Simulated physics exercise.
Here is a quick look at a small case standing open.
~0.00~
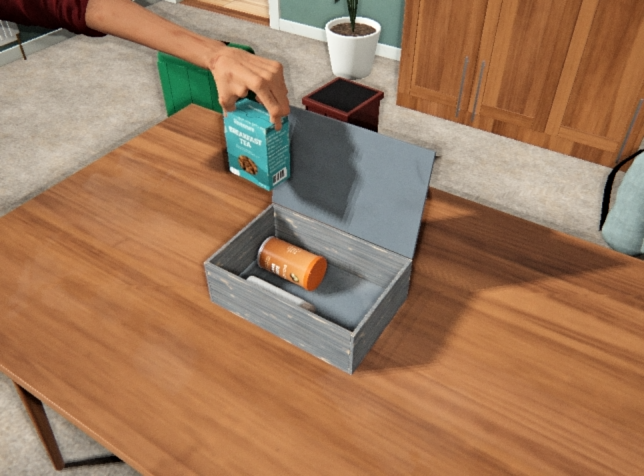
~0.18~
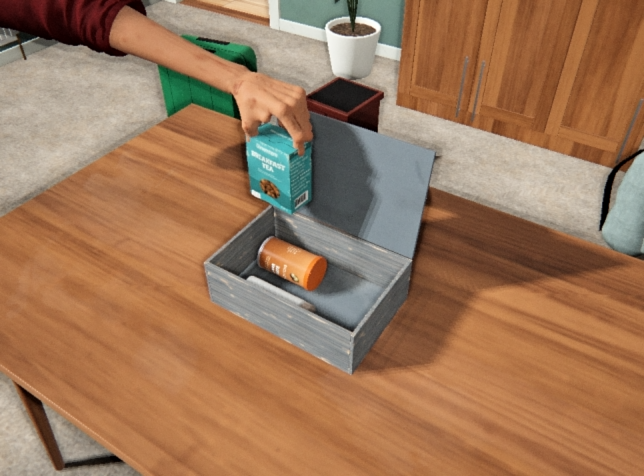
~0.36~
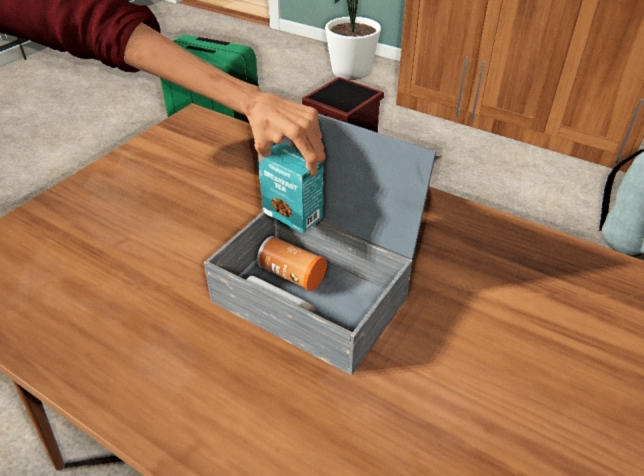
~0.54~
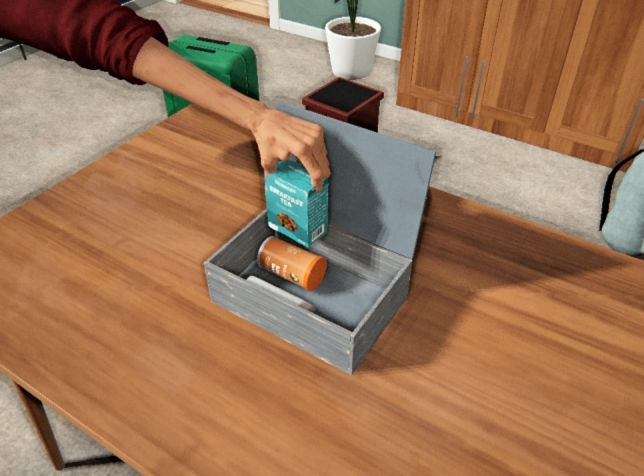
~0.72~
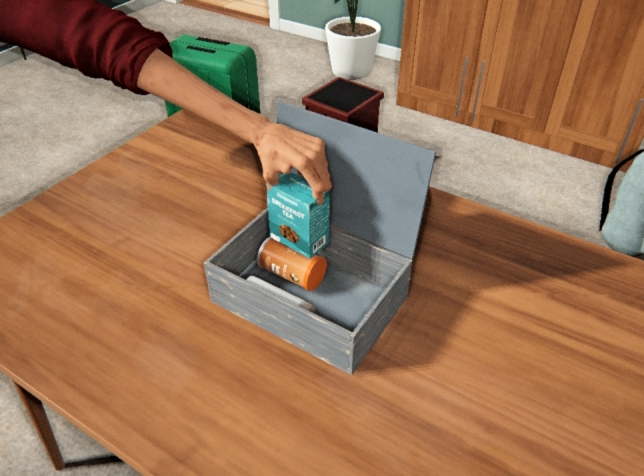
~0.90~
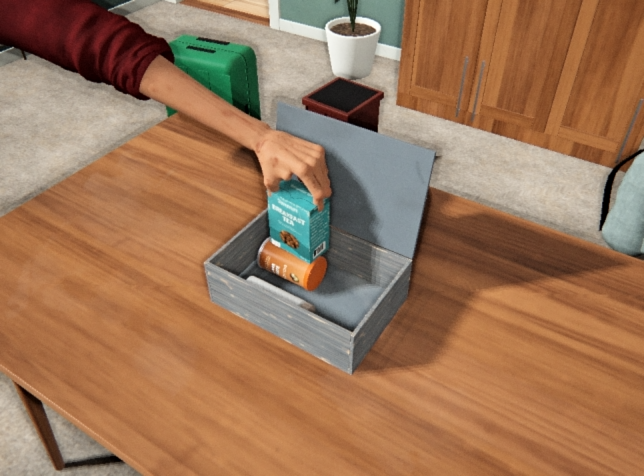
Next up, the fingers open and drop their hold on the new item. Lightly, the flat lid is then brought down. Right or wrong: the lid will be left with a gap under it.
Right.
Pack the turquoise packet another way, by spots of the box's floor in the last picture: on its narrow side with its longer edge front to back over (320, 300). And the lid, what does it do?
The lid settles shut this time.
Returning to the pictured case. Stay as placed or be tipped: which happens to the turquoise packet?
Result: It leans over.
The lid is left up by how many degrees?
I'd say roughly 18 degrees above the rim.
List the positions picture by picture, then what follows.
Still above its spot; turquoise packet (258, 145); orange tin (292, 263), in the first picture.
Still above its spot; turquoise packet (280, 168); orange tin (292, 263), in the second picture.
Still above its spot; turquoise packet (291, 188); orange tin (292, 263), in the third picture.
Still above its spot; turquoise packet (297, 202); orange tin (292, 263), in the fourth picture.
Still above its spot; turquoise packet (298, 214); orange tin (292, 263), in the fifth picture.
In place under the hand; turquoise packet (299, 220); orange tin (292, 263), in the sixth picture.
Around 3.40 s, lid 71° above the rim; turquoise packet rocked 16° from its first pose near (294, 229); orange tin displaced a little.
Around 4.10 s, lid 34° above the rim; turquoise packet rocked 47° from its first pose near (266, 262); orange tin displaced a little.
Finally (6.5 s), lid 18° above the rim; down or leaning hard in the box, turquoise packet; the other 2 still in place. Final places as the last picture's camera would see them, turquoise packet near (271, 270).
